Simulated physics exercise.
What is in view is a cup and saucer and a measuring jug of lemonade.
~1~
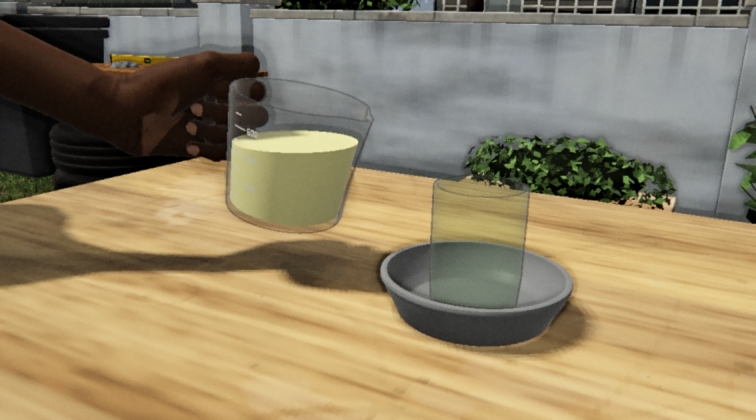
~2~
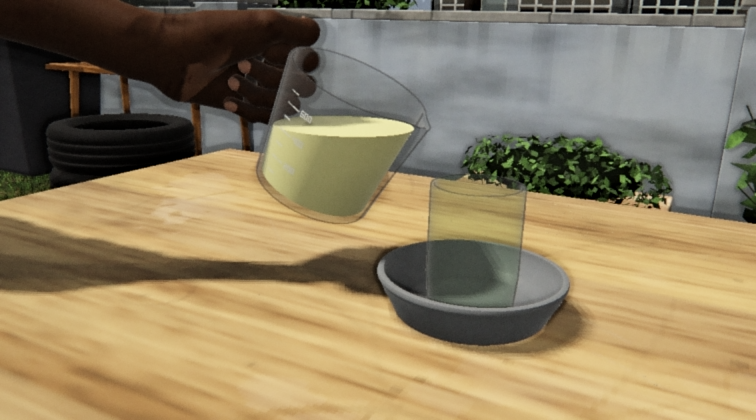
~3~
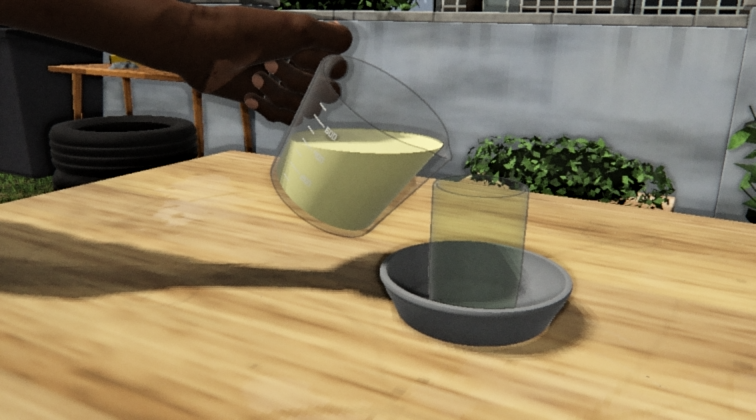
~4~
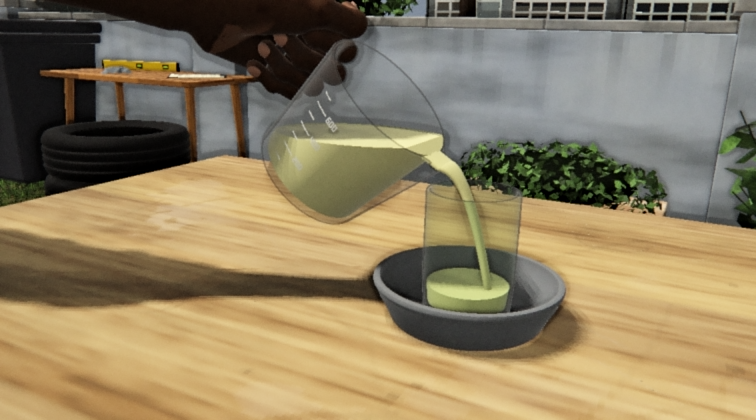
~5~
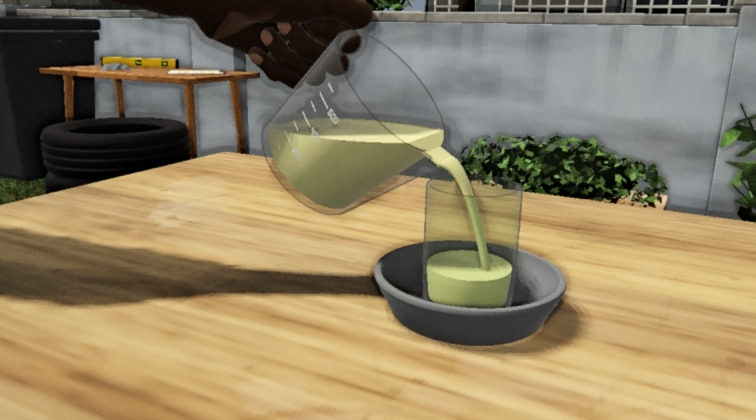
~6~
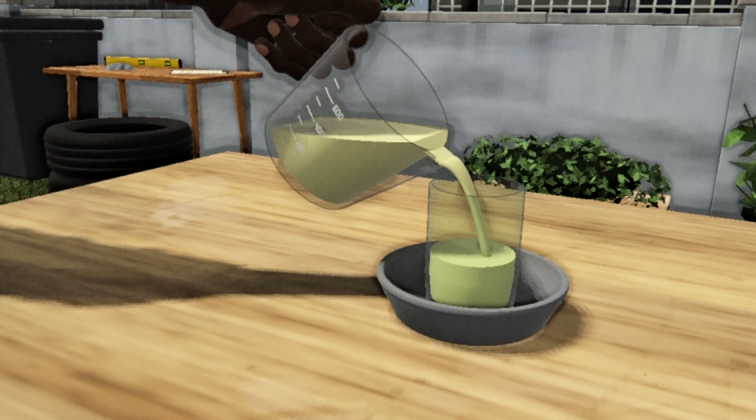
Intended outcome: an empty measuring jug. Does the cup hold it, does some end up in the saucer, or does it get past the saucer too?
The cup will manage only with the saucer, I think.
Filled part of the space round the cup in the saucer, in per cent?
My estimate is near 60 per cent.
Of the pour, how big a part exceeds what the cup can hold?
I'd say close to 35 per cent.
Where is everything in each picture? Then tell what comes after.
The hand lifts the measuring jug; measuring jug (293, 151) about two thirds full; cup (477, 241) empty; saucer (440, 312) dry, in the first frame.
The measuring jug is brought over; measuring jug (337, 134) tipped 25° with all of its load; cup (474, 240) empty, in the second frame.
The measuring jug is brought over; measuring jug (356, 147) tipped 35° with all of its load; cup (477, 241) empty, in the third frame.
A stream runs into the cup; measuring jug (352, 136) tipped 45° with nearly all of its load; cup nearly empty, surface at (467, 284), in the fourth frame.
A stream runs into the cup; measuring jug (353, 127) tipped 50° with about three quarters of its load; cup (471, 241) about a quarter full, in the fifth frame.
A stream runs into the cup; measuring jug (356, 122) tipped 50° with about three quarters of its load; cup about a third full, surface at (472, 253); saucer (437, 312) dry, in the sixth frame.
Soon after, the cup is nearly full; the saucer is dry.
Later, the cup is full to the brim; the saucer is wet, with room to spare.
In the end, the cup is full to the brim; the saucer is wet, with room to spare.
